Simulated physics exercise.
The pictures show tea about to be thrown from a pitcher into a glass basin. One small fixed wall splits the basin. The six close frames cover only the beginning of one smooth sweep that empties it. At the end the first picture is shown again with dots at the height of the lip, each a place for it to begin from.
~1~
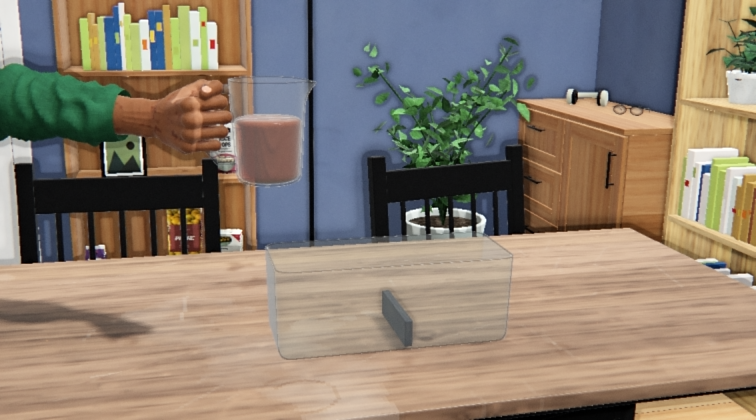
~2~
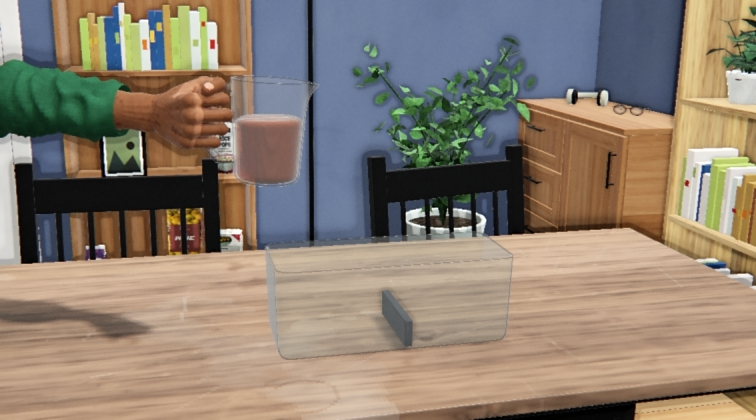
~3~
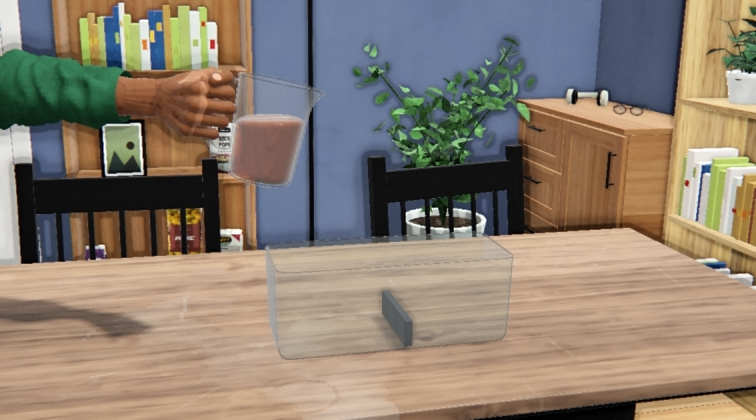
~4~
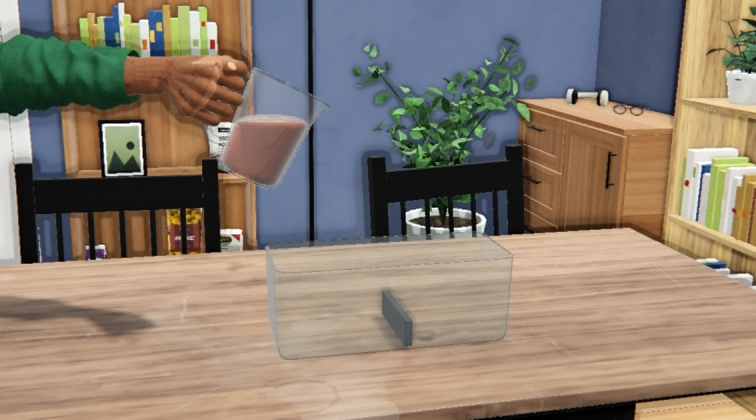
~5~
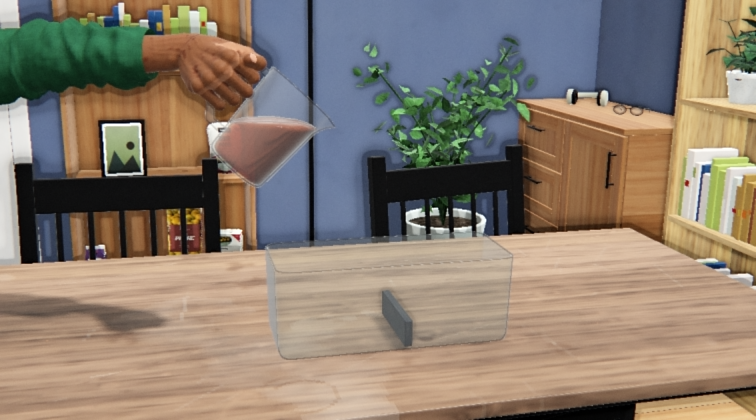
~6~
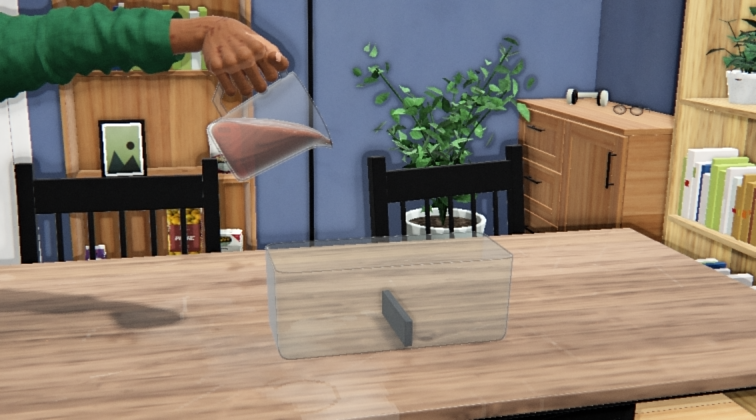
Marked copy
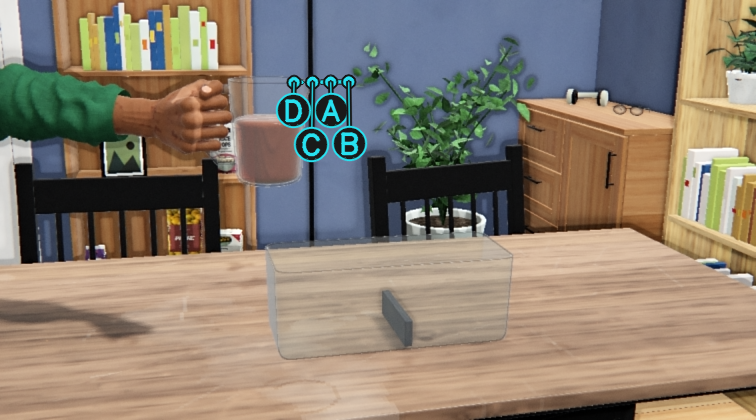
Above a clear basin on a wooden table, a hand steadily tilts a pitcher of tea rightward.
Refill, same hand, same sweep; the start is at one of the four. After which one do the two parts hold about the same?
It is B.
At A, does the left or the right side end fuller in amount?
More ends on the left.
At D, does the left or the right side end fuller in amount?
The left one.
In cyan, A at (330, 82); B at (348, 81); C at (312, 82); D at (294, 82).
With A, about 82 % ends left of the wall and 4 % right of it; 14 % is lost outside.
With B, about 55 % ends left of the wall and 43 % right of it.
With C, about 85 % ends left of the wall and 7 % right of it; 8 % is lost outside.
With D, about 84 % ends left of the wall and 12 % right of it; 4 % is lost outside.
